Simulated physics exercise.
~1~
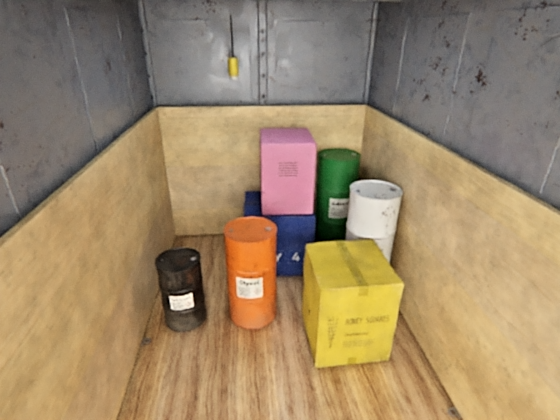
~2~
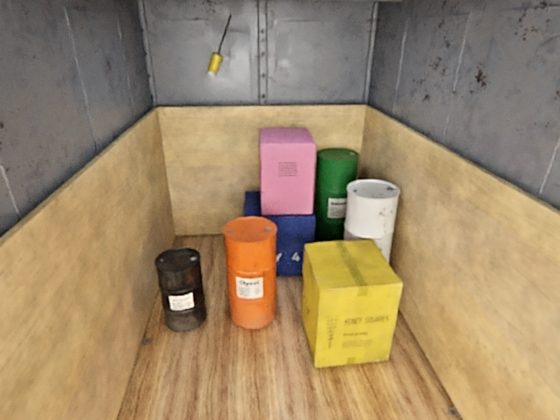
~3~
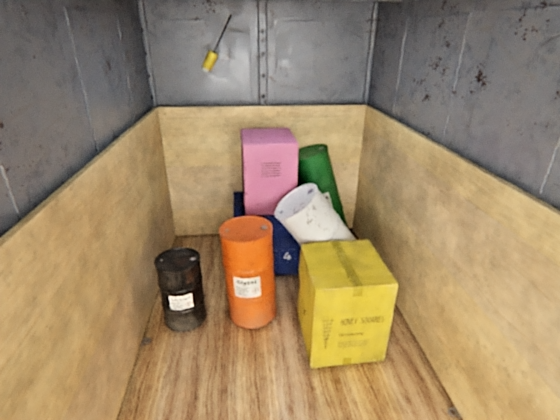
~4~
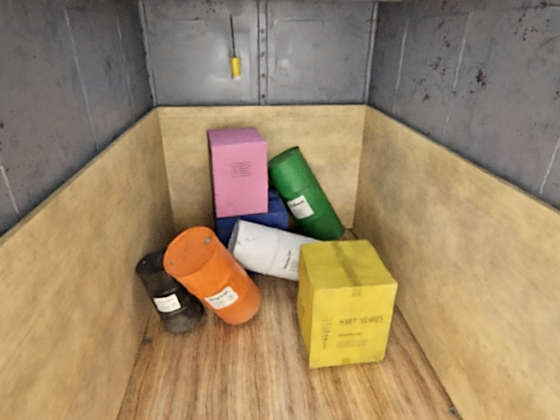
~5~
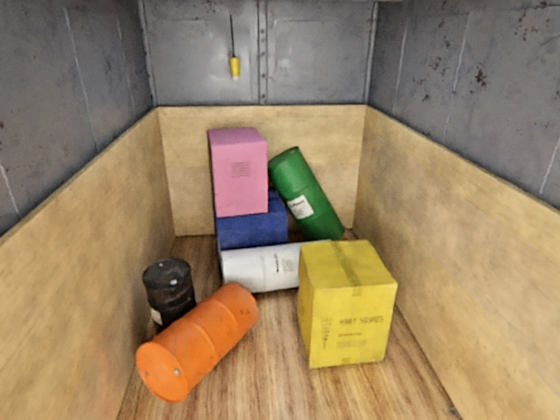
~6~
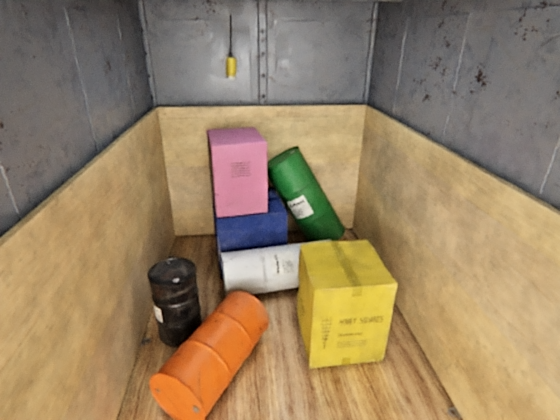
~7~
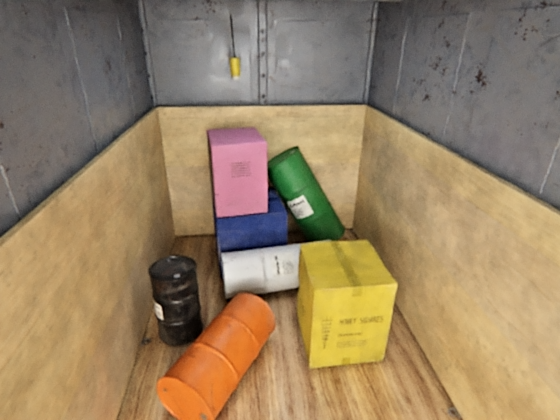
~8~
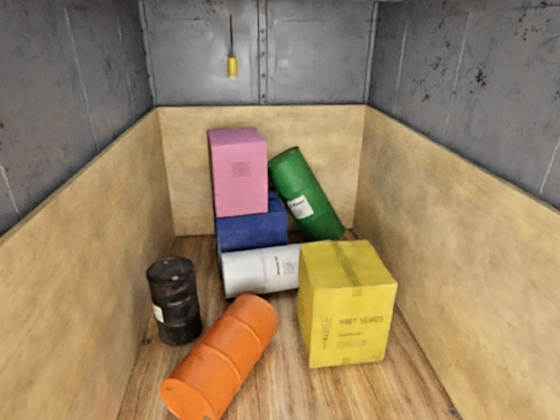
A yellow box stayed put in the back of a van while the pink box and blue box slid left, the white drum toppled, and the green drum leaned over; then the orange drum fell and rolled slightly, coming to rest on its side.
